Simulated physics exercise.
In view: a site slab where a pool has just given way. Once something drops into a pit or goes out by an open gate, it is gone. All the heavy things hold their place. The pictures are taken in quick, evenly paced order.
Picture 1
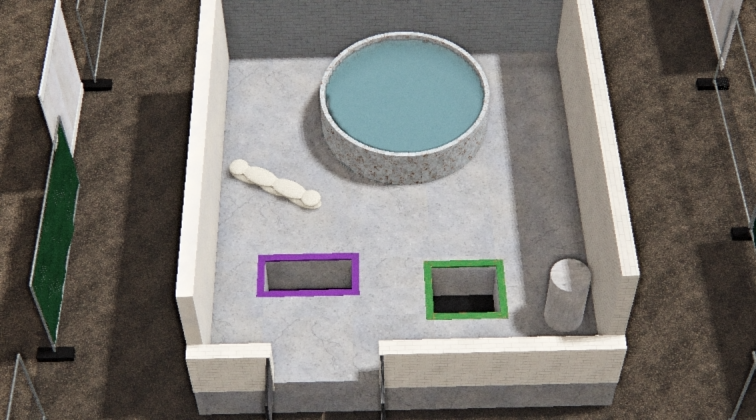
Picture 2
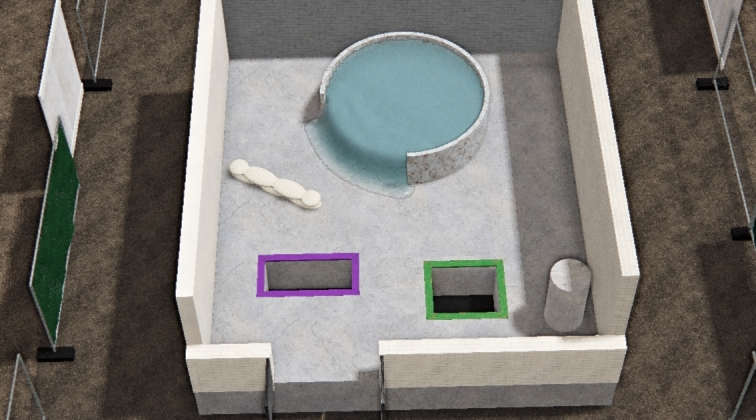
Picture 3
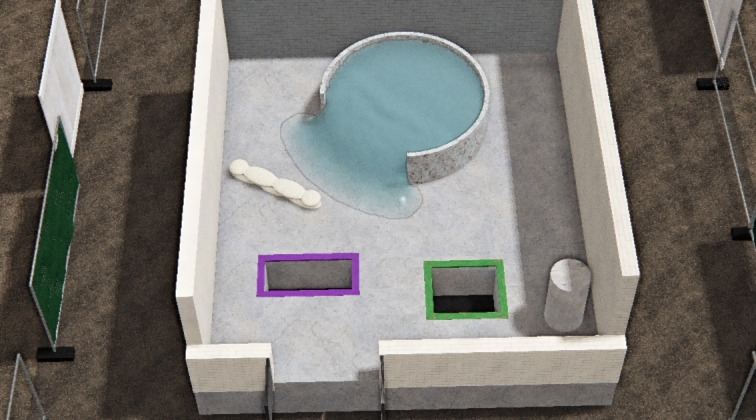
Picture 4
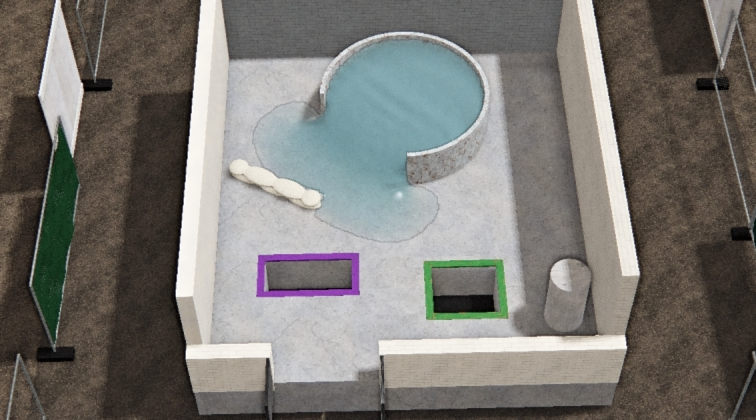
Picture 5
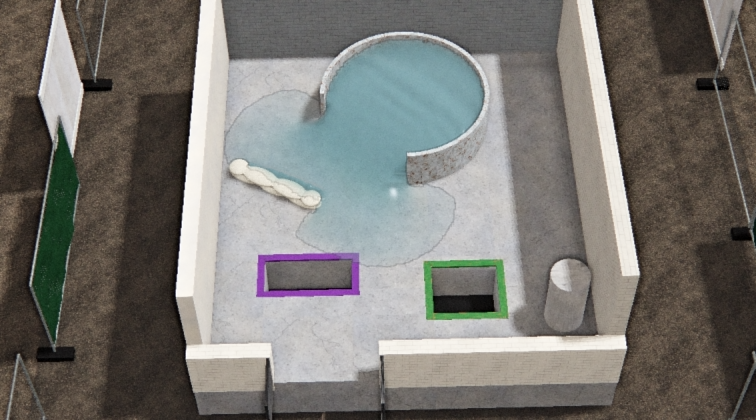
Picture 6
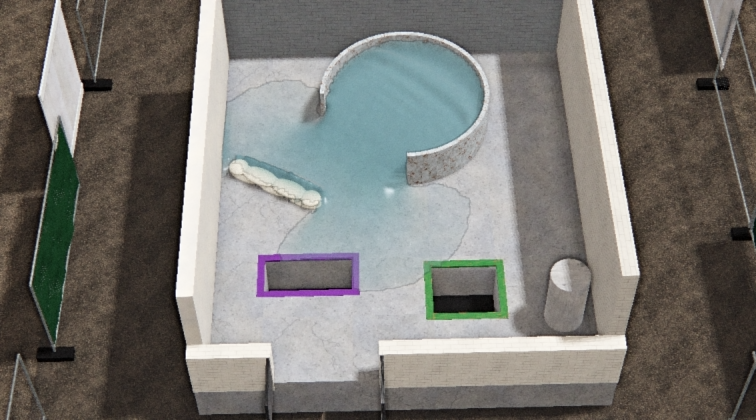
Water poured out through a wide gap in the front left of the round tank, spread across the pale slab around the lumpy cream barrier, and reached the purple-edged pit.
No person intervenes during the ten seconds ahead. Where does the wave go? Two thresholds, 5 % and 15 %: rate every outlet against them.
Rating by outlet: Gate - between the two, green pit - between the two, purple pit - above both.
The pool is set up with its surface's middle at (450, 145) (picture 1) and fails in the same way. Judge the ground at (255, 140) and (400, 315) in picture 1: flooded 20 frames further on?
Reading them in sequence: Drenched, followed by drenched.
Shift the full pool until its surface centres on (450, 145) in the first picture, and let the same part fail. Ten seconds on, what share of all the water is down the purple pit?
Share in the purple pit - 45 in a hundred.
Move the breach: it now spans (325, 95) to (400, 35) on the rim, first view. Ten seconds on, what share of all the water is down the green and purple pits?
Green takes 12 in a hundred, purple takes 12 in a hundred.
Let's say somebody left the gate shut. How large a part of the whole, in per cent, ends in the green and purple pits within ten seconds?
Green 10 %, purple 40 %.
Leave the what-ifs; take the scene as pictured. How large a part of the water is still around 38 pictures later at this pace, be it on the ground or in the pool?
That works out to about 64 percent.
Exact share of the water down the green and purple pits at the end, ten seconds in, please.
The first holds 6 per cent and the second 32 per cent.
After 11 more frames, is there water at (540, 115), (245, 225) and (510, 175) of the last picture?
Well, in turn they'd be dry underfoot, wet underfoot and dry underfoot.
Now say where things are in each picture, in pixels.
The first frame shows the round tank at (405, 95) is whole and still.
In the second frame, water pours out at (349, 156) and has run to (315, 121).
In the third frame, water pours out at (349, 158) and has run to (291, 121).
In the fourth frame, the front is at (267, 119), out from the gap at (349, 159).
In the fifth frame, the front is at (236, 128), out from the gap at (349, 160).
In the sixth frame, water pours out at (349, 160) and has run to (411, 278).
A moment on, water covers 40 % of the floor; the gate 0 %, the green pit 0 %, the purple pit 4 %.
Next, water covers 45 % of the floor; the gate 1 %, the green pit 1 %, the purple pit 11 %.
Then, water covers 60 % of the floor; the gate 3 %, the green pit 1 %, the purple pit 20 %.
Later, water covers 75 % of the floor; the gate 6 %, the green pit 2 %, the purple pit 28 %.
In the end, water covers 95 % of the floor; the gate 8 %, the green pit 7 %, the purple pit 33 %.
